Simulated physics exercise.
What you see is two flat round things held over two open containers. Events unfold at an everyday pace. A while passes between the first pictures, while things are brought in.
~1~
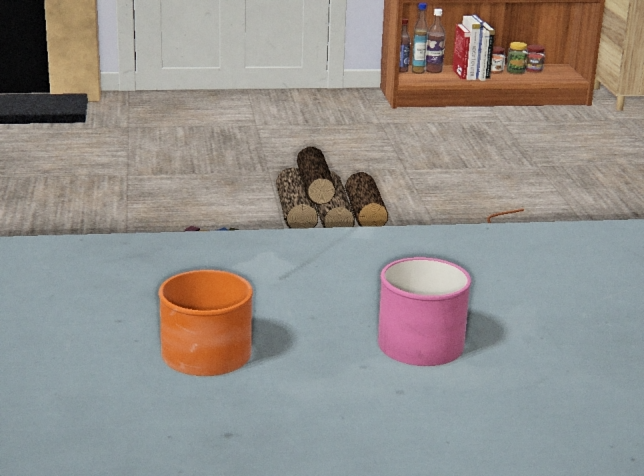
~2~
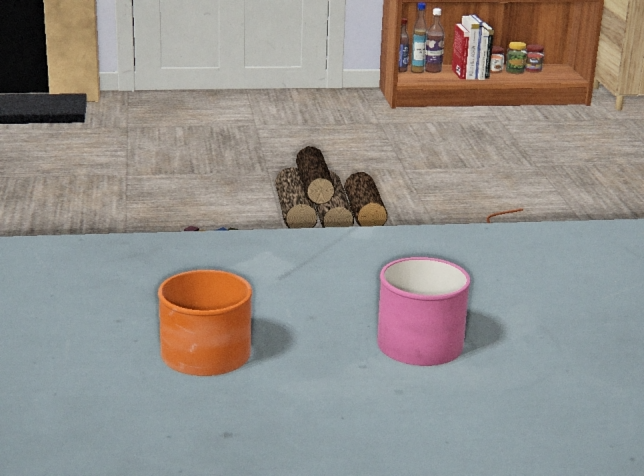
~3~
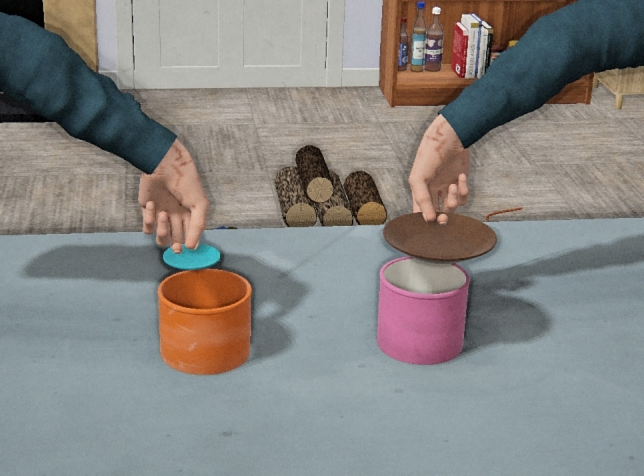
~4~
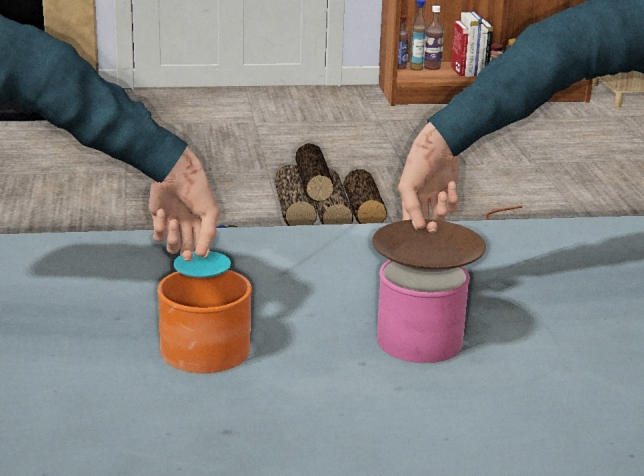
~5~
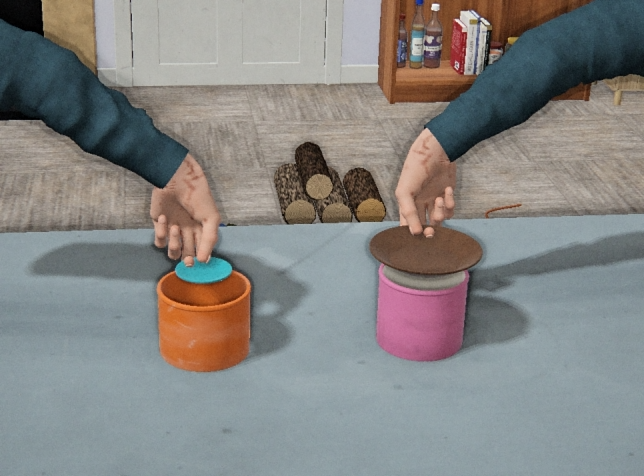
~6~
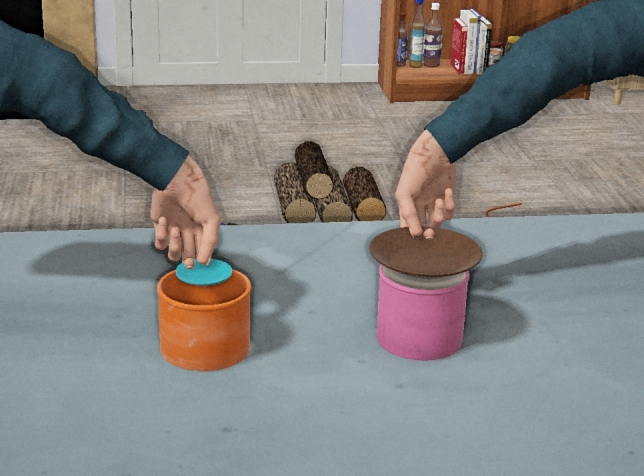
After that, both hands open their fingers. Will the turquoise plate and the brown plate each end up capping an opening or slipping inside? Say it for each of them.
The turquoise plate ends up slipping inside; the brown plate ends up capping it.
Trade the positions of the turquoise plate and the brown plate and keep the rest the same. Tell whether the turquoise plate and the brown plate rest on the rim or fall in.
Swapped, the turquoise plate slides in and the brown plate is held up.
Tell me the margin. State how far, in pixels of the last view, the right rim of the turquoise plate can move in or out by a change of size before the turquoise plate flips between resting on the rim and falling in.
The switch comes after some 16 pixels of movement to the right.
Then, 0.10 s past the last view, turquoise plate travelled a little near (204, 286); brown plate moving near (425, 263).
Then, 0.20 s past the last view, turquoise plate come down near (205, 342); brown plate sitting on the rim near (425, 263).
Finally, the turquoise plate drops inside, near (205, 342); the brown plate covers the opening, near (425, 263).
